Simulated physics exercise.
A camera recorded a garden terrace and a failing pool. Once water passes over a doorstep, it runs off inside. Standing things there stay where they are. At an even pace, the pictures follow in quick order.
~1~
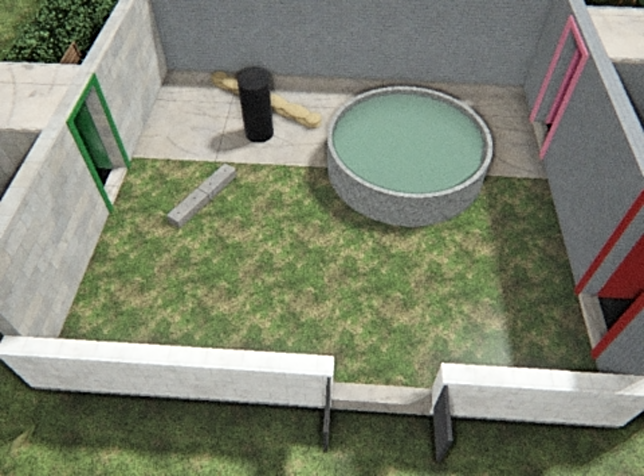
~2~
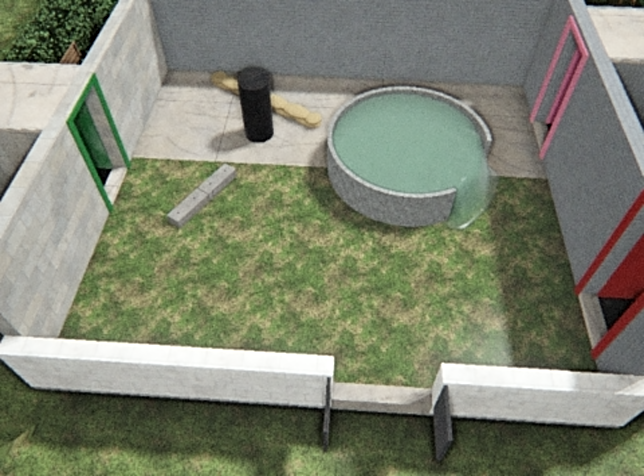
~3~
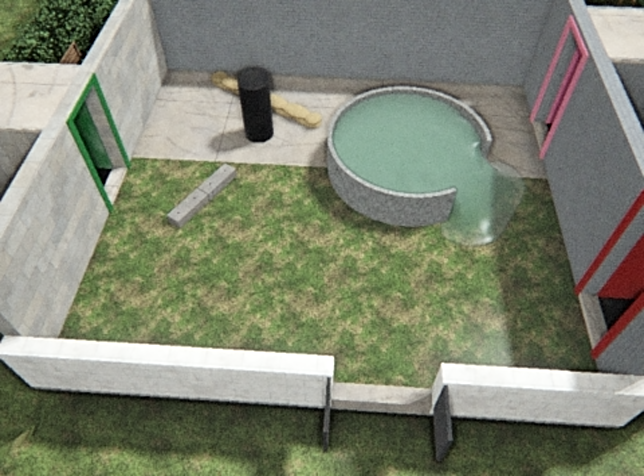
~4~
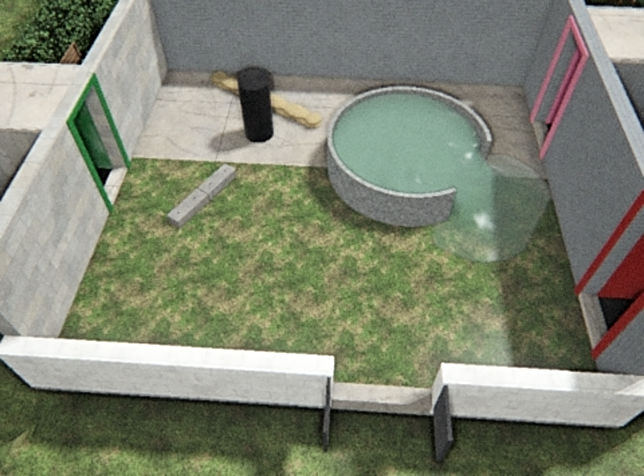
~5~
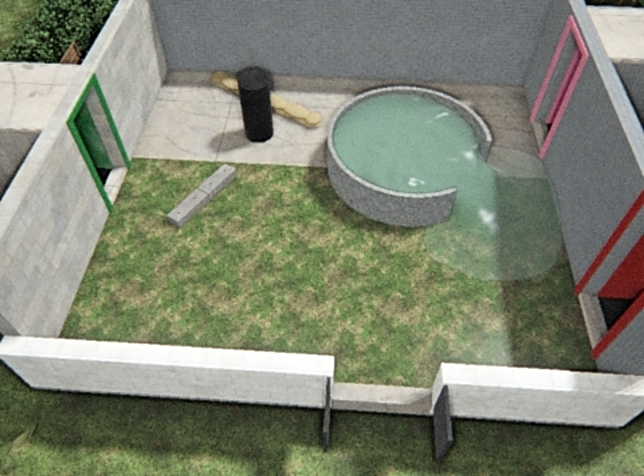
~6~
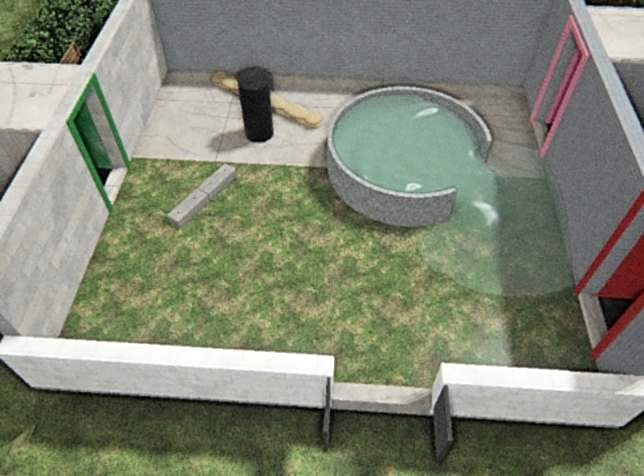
A round grey pool of green water stands toward the back right of a walled grassy terrace, seen from above by a still camera. A green doorframe is at left, pink and red ones at right, with a black cylinder and grey beam left of the pool and an opening in the low white front wall. The pool's front-right side opens, and clear water pours out, spreading steadily rightward and forward across the grass.
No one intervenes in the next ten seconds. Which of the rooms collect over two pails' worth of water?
In the end the green door keeps it to two buckets. The red door lets in beyond two buckets. The pink door lets in beyond two buckets.
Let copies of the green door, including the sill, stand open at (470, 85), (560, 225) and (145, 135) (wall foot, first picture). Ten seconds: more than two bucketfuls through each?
So it goes runs above, then runs above, then runs below.
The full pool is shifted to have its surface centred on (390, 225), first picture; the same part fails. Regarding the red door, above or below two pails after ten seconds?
The way I see it, red door tops the mark.
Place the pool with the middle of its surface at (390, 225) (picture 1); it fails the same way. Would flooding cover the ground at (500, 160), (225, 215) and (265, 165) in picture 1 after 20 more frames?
My reading is hit by the flood first, missed by the flood next and missed by the flood last.
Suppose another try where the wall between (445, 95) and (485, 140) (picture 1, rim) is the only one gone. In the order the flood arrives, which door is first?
It's the pink door that is reached before the others.
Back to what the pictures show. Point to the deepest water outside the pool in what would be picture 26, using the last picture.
I'd go with (605, 399) as the deepest place.
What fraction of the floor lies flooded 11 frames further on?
Near 25 in a hundred.
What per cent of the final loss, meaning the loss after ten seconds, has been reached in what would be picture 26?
Near 20 in a hundred.
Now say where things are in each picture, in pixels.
The round pool at (409, 140) is whole and still, in the first frame.
The front is at (487, 169), out from the gap at (475, 188), in the second frame.
Water pours out at (474, 190) and has run to (511, 170), in the third frame.
The front is at (524, 166), out from the gap at (474, 191), in the fourth frame.
The front is at (543, 268), out from the gap at (474, 191), in the fifth frame.
Water pours out at (474, 190) and has run to (573, 276), in the sixth frame.
A moment on, water covers 15 % of the floor; the green door not reached, the red door wet at the sill, nothing in, the pink door wet at the sill, nothing in.
Next, water covers 25 % of the floor; the green door not reached, the red door under two buckets in, the pink door under two buckets in.
Then, water covers 35 % of the floor; the green door not reached, the red door over two buckets in, the pink door under two buckets in.
Later, water covers 65 % of the floor; the green door not reached, the red door far over two buckets in, the pink door over two buckets in.
In the end, water covers 85 % of the floor; the green door not reached, the red door far over two buckets in, the pink door over two buckets in.
